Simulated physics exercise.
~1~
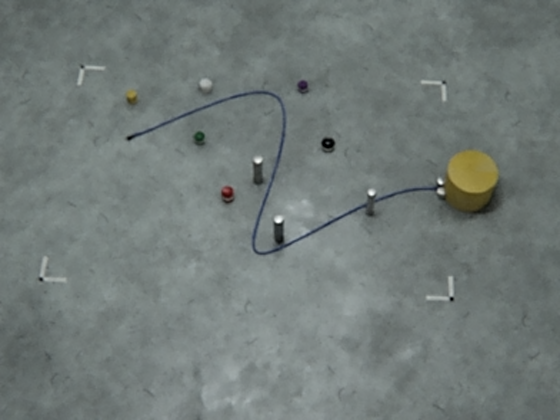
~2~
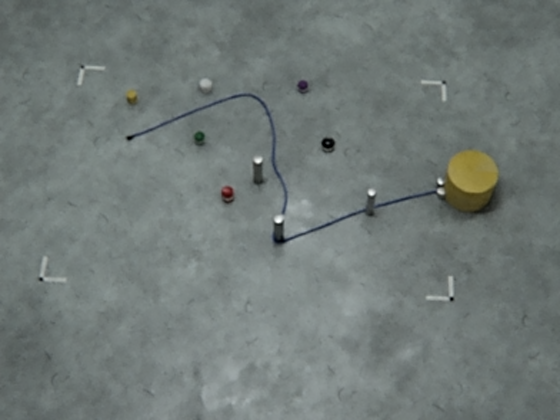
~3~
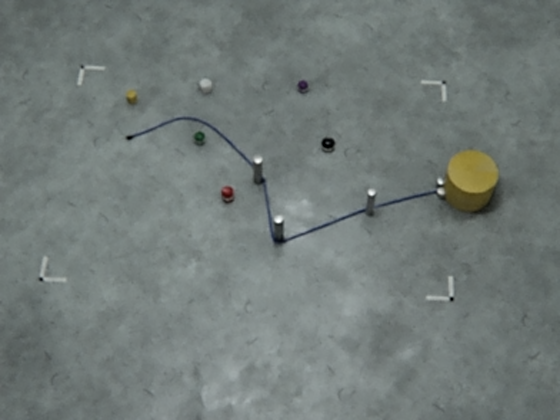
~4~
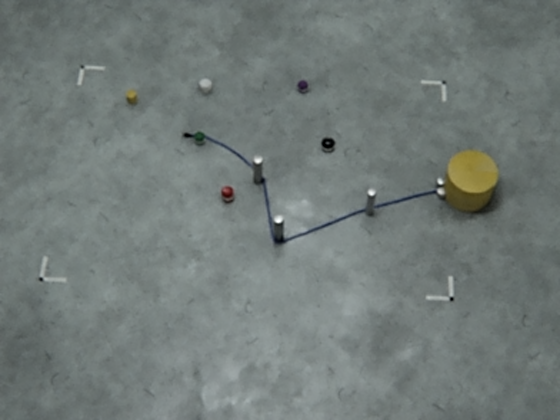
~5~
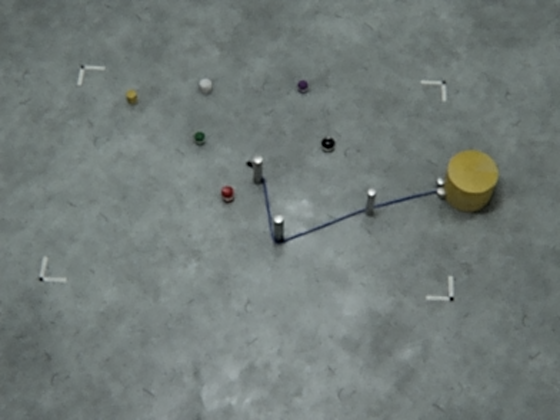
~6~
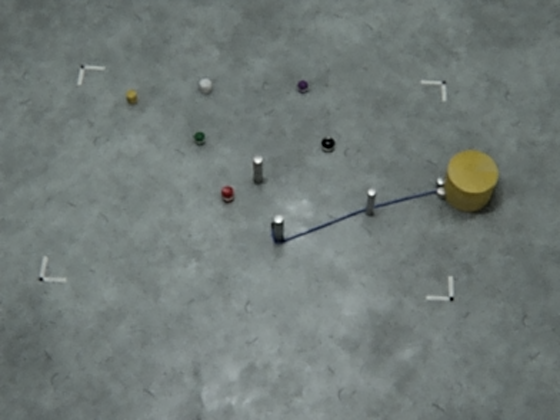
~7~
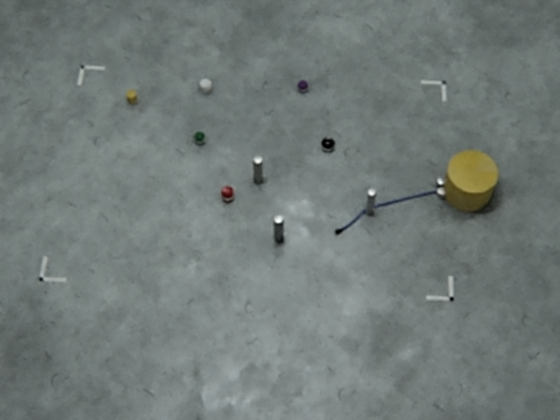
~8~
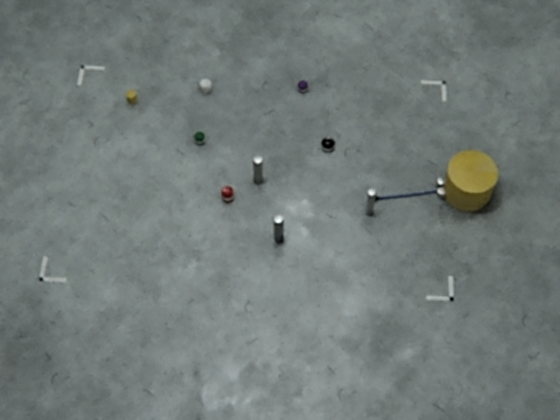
On a grey shop floor, a yellow drum reeled in a long, winding dark lead, which pulled tight against three upright metal posts and slipped free of two, until just a short piece reached the nearest post, the small coloured containers around it staying put.
